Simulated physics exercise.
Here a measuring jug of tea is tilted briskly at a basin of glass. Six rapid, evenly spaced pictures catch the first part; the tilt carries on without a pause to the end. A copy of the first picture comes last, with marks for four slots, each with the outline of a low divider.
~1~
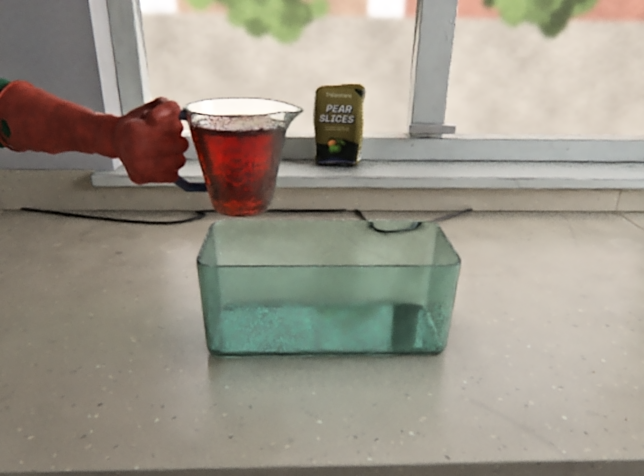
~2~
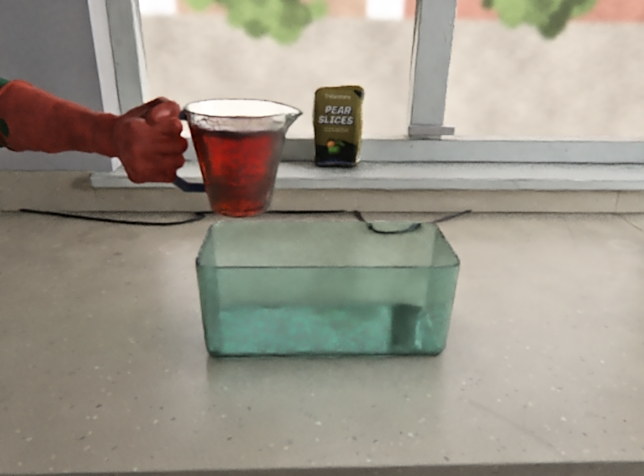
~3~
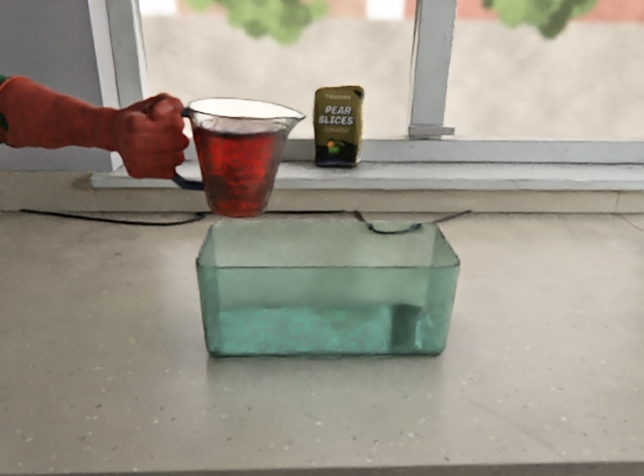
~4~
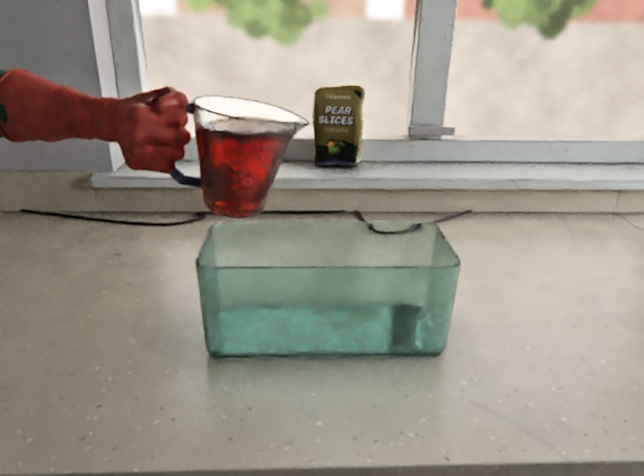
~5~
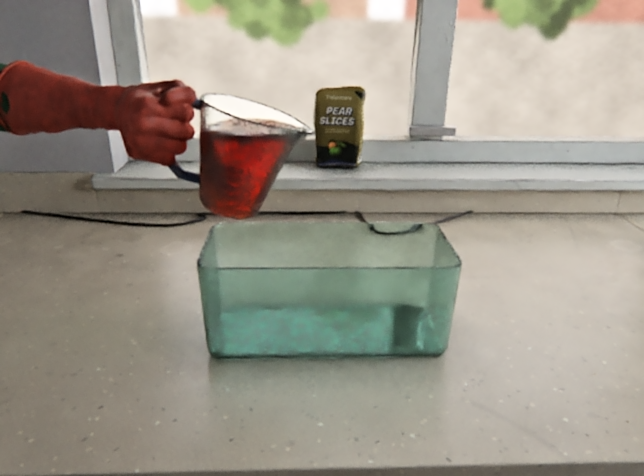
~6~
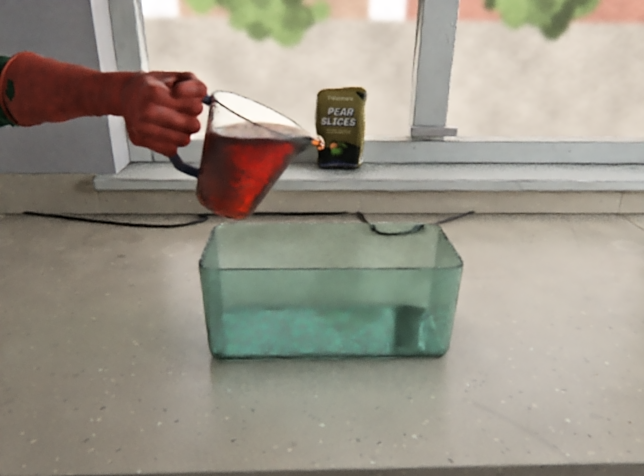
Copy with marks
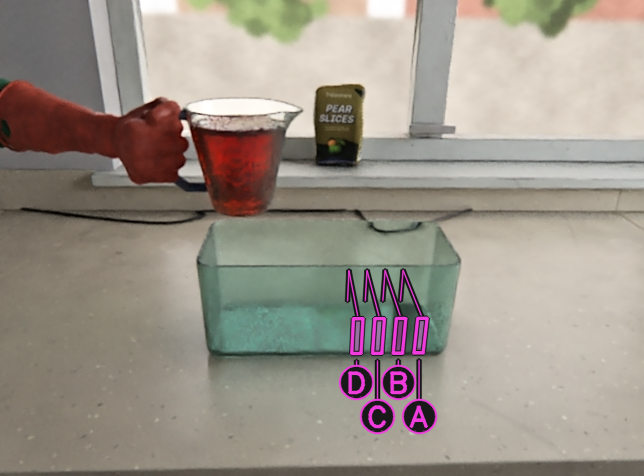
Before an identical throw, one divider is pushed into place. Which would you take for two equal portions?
I would pick position D.
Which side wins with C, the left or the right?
The left side.
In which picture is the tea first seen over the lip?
In picture 6.
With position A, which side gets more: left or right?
The left one.
On the marked copy, A at (419, 360); B at (398, 360); C at (377, 360); D at (356, 360).
With A, about 98 % ends left of the wall and 2 % right of it.
With B, about 97 % ends left of the wall and 3 % right of it.
With C, about 87 % ends left of the wall and 11 % right of it.
With D, about 48 % ends left of the wall and 51 % right of it.
